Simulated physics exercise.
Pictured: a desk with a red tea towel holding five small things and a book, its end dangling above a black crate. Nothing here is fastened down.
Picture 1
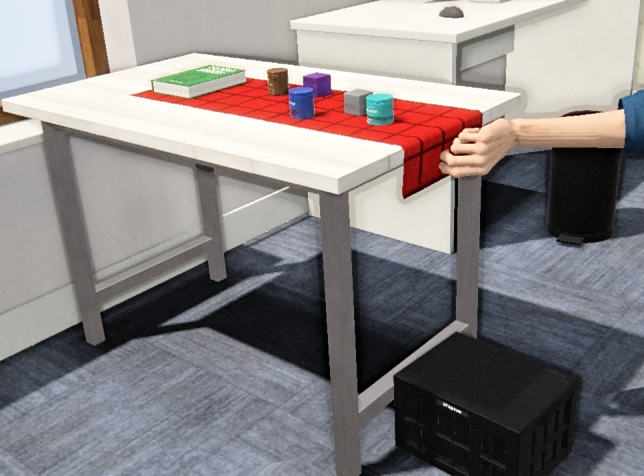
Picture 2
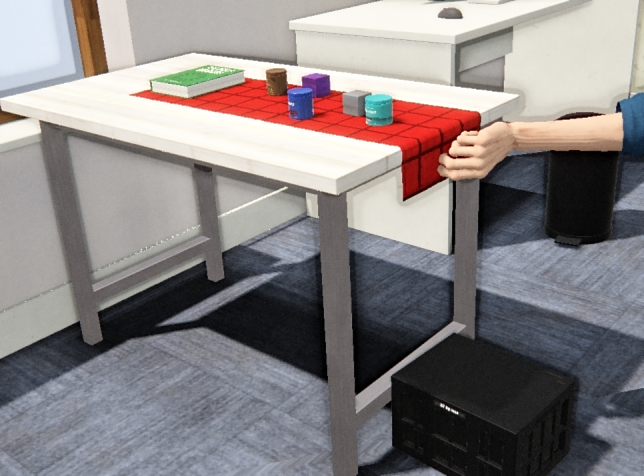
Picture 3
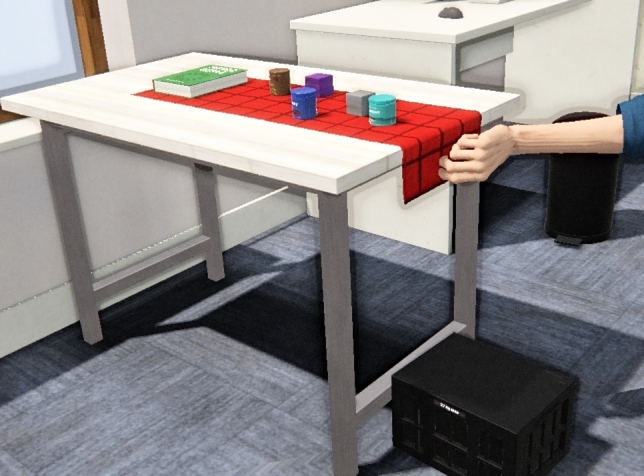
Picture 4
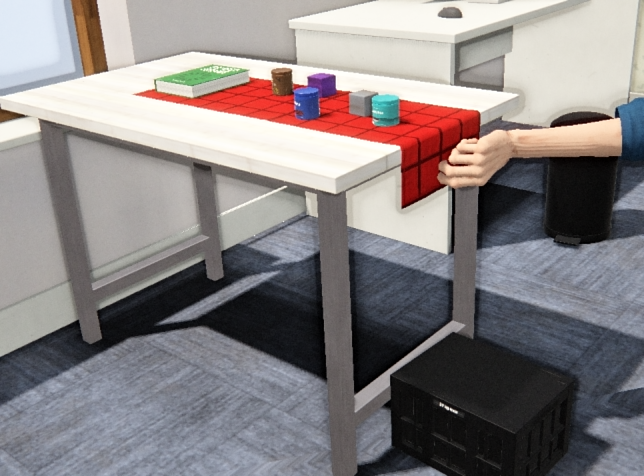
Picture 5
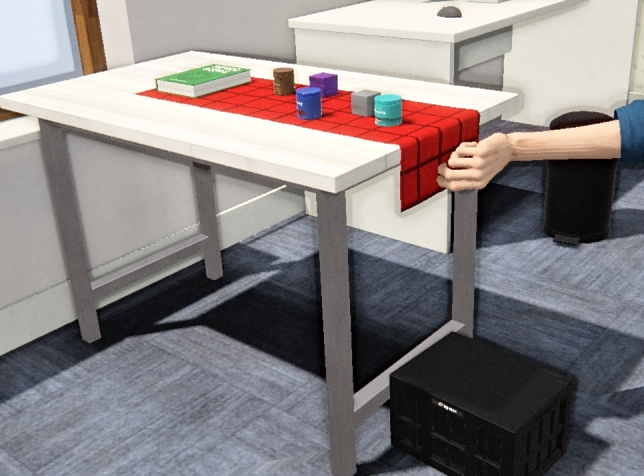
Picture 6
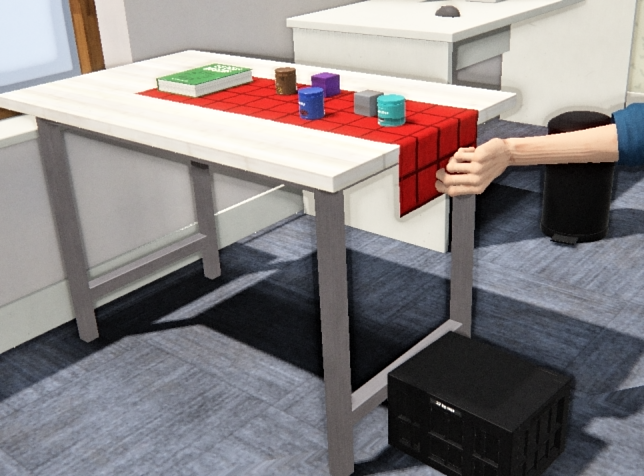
A hand at the right gripped the end of a red checked cloth on a white desk and slowly drew it down slightly, and the small pots, cubes and green book shifted a little to the right.
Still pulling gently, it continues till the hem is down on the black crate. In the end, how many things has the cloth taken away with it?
The number that falls is four.
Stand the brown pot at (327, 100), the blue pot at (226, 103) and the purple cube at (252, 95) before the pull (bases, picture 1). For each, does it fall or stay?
Brown pot: Off; blue pot: Still on; purple cube: Still on.
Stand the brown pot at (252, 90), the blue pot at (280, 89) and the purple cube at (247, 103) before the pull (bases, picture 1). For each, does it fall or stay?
Briefly: Brown pot stays; blue pot stays; purple cube stays.
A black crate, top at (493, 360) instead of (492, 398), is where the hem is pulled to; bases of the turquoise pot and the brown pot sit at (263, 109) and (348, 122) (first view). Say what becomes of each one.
Looks like the turquoise pot hangs in there, and the brown pot ends up down.
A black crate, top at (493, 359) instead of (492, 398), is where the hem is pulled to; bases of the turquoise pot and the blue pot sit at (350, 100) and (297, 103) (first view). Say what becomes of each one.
The turquoise pot? Lost. The blue pot? Safe.
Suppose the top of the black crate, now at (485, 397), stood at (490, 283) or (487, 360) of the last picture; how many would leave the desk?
Over the edge: 1, then 3.
Soon after, hem near (442, 276); turquoise pot gone.
After that, hem near (443, 328); turquoise pot, grey cube and blue pot gone.
And then, hem on the crate; turquoise pot, grey cube, blue pot and purple cube gone.
In the end, hem on the crate; turquoise pot, grey cube, blue pot and purple cube gone. It carries off four.
